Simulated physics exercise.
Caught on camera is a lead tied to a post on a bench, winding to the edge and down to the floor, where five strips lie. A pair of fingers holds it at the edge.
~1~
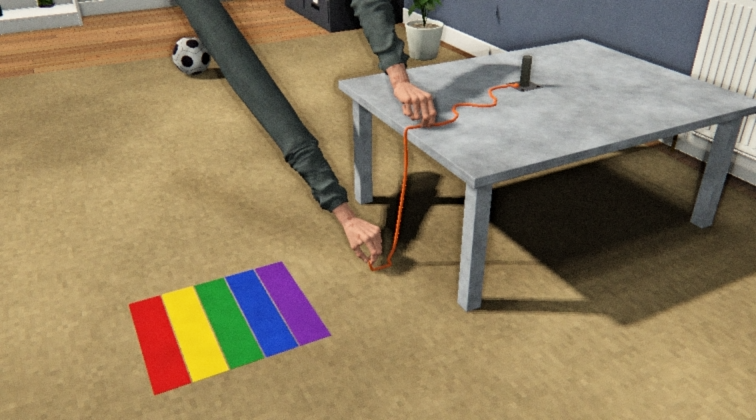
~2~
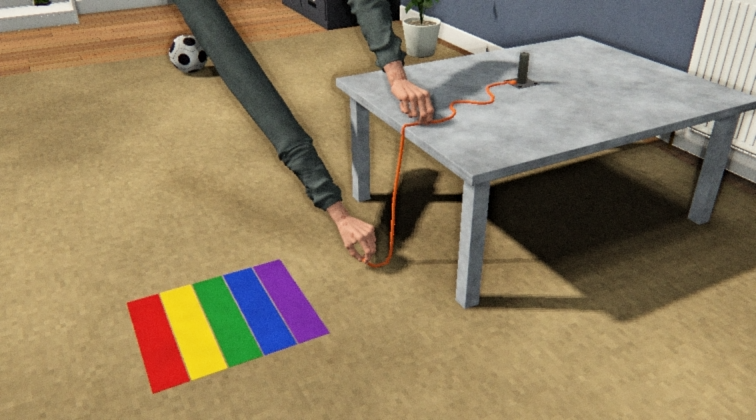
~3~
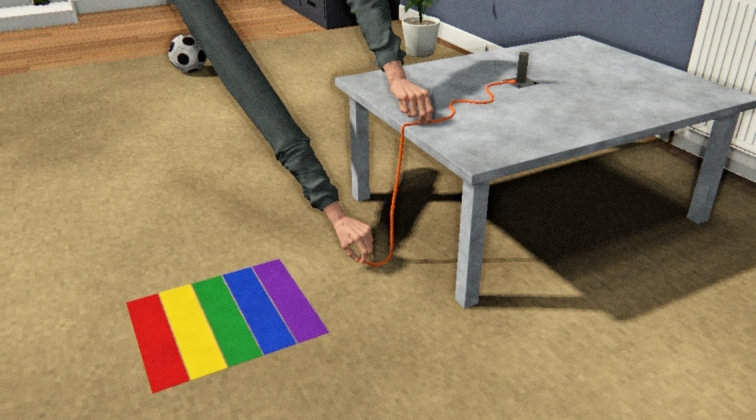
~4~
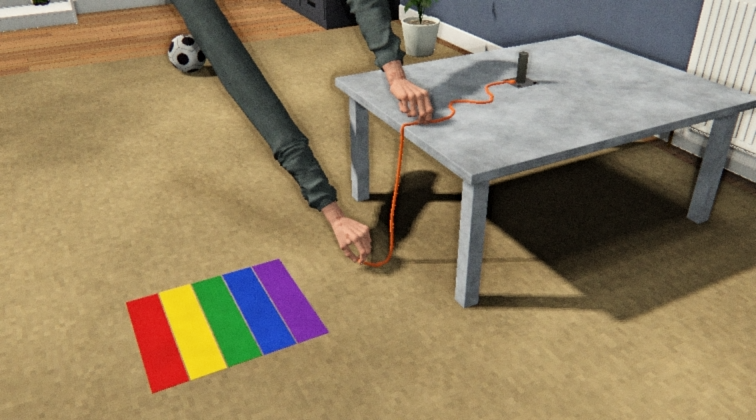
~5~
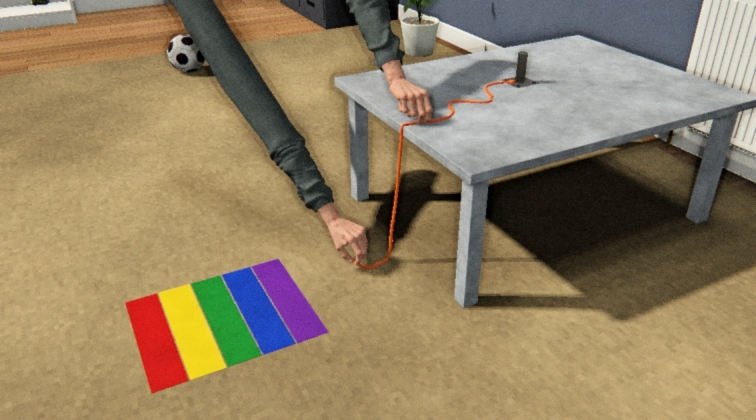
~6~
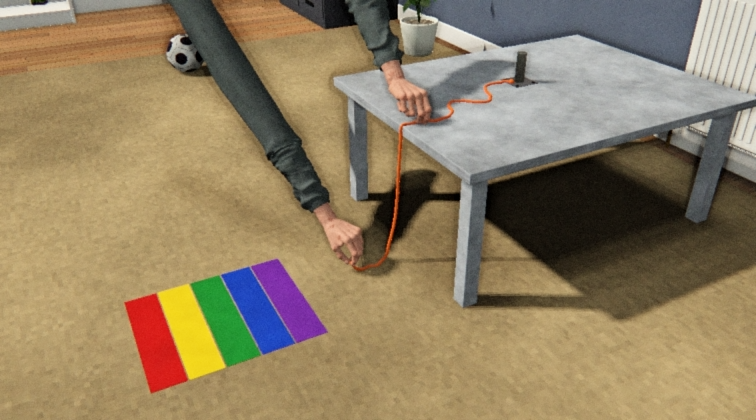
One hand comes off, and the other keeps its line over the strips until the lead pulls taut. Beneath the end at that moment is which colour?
Beneath it is green.
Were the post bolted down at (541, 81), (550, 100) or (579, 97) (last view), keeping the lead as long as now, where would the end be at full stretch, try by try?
Around (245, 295), (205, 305) and (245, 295).
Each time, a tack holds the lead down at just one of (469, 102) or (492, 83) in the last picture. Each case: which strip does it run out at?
Observed strip, first: Blue; second: Green.
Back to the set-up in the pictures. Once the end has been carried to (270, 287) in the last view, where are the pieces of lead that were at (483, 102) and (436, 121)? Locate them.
First mark (453, 101), second mark (391, 134).
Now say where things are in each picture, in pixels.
End (370, 261); purple (306, 325); blue (274, 336); green (240, 347); yellow (204, 359); red (167, 371), in the first picture.
End (364, 260); lead through (491, 86) (482, 103) (454, 115) (404, 135) (395, 194) (391, 250), in the second picture.
End (360, 260), in the third picture.
End (359, 261); lead through (490, 85) (481, 103) (453, 114) (403, 135) (396, 193) (391, 249), in the fourth picture.
End (355, 262), in the fifth picture.
End (351, 263); lead through (489, 85) (480, 102) (452, 114) (401, 134) (398, 192) (388, 249), in the sixth picture.
Soon after, end near (270, 287); over purple.
Then, end near (236, 297); over blue.
At full stretch, end near (216, 304); over green. It halts on the green strip.
